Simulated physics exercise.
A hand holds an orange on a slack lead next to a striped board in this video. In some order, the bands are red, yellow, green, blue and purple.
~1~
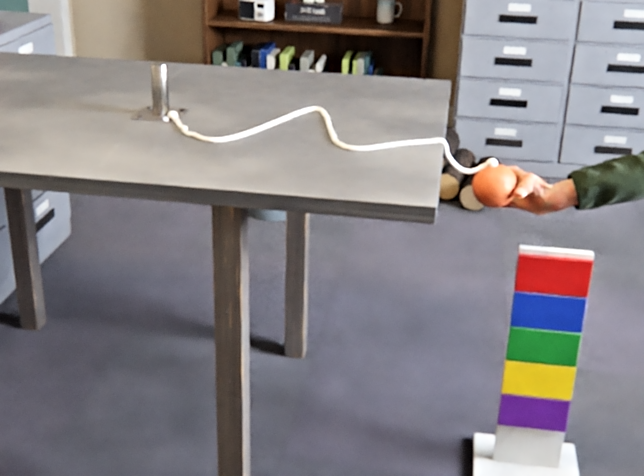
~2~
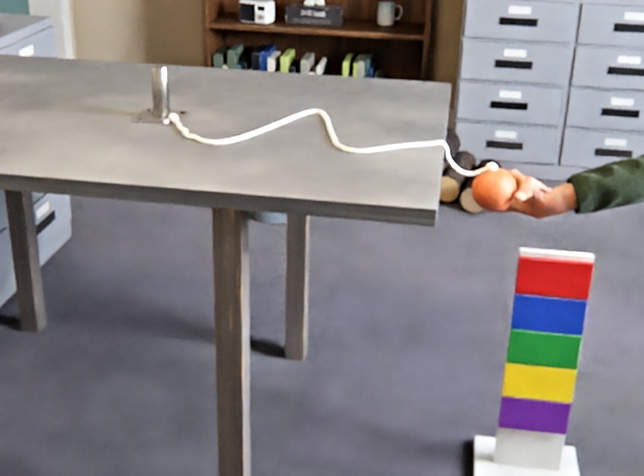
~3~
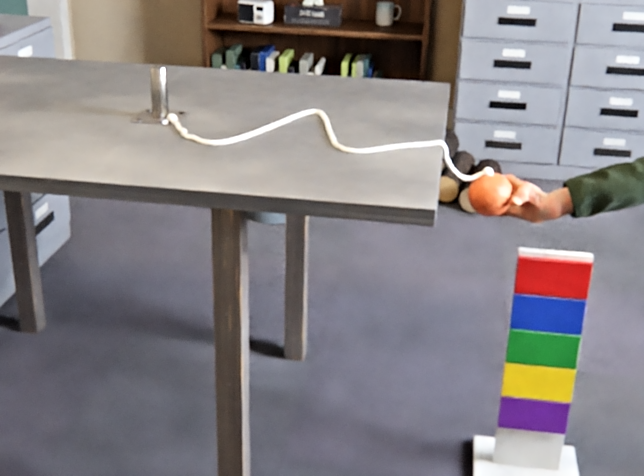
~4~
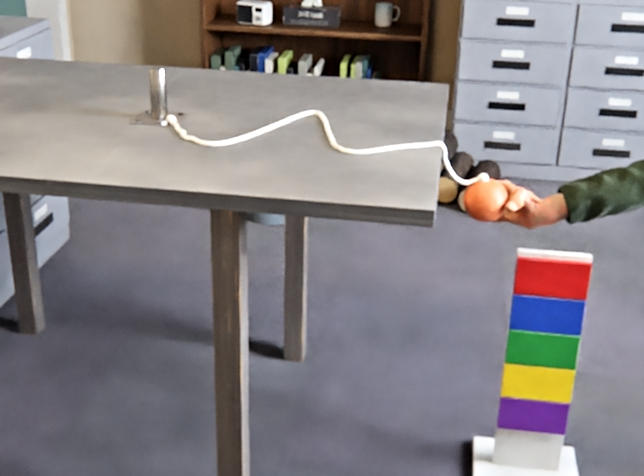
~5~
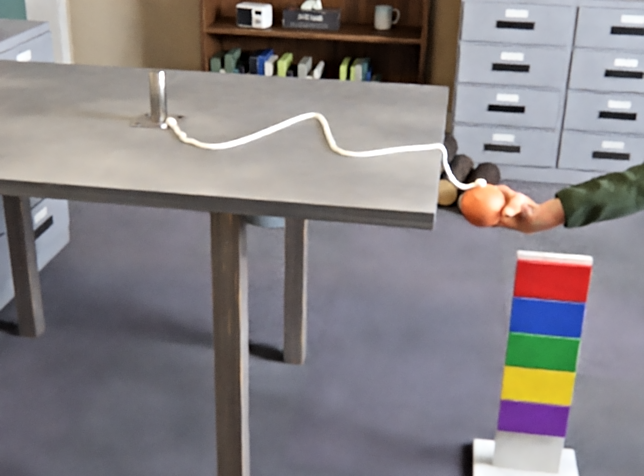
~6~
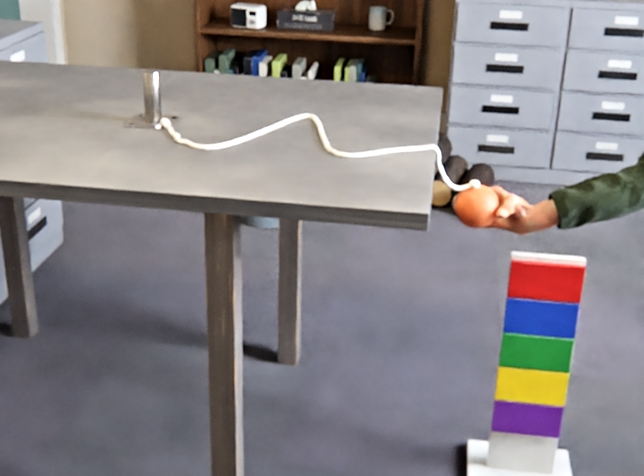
At first, a hand at the right holds an orange ball just past a gray table's edge, with a white cord running from it to a small metal post, near a colorful striped stand. The hand then slowly lowers the ball slightly, moving it a little left, while the cord barely shifts.
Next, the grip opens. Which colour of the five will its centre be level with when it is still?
Its centre will be level with purple.
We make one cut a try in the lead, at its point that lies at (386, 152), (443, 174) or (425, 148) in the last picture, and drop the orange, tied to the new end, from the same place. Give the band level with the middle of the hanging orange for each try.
Blue; yellow; green.
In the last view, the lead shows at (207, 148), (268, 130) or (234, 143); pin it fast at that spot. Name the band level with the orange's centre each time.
Results, in sequence: Yellow / green / yellow.
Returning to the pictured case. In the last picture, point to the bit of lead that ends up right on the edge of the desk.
That spot is near (318, 123).
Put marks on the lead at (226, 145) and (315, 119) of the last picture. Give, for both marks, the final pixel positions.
Near (282, 133) and (426, 146).
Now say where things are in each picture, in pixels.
The first frame shows orange (494, 186); red (554, 277); blue (548, 313); green (543, 348); yellow (538, 381); purple (534, 414).
The second frame shows orange (494, 190); lead through (186, 131) (253, 134) (310, 112) (333, 138) (403, 147).
The third frame shows orange (490, 194).
The fourth frame shows orange (485, 200); lead through (184, 133) (251, 136) (308, 113) (331, 139) (401, 148).
The fifth frame shows orange (483, 206).
The sixth frame shows orange (477, 206); lead through (178, 136) (245, 139) (302, 117) (325, 142) (395, 151).
A little later, orange near (385, 386); level with yellow.
Next, orange near (436, 406); level with purple.
When it is over, orange near (406, 408); level with purple. Its centre hangs level with the purple band.
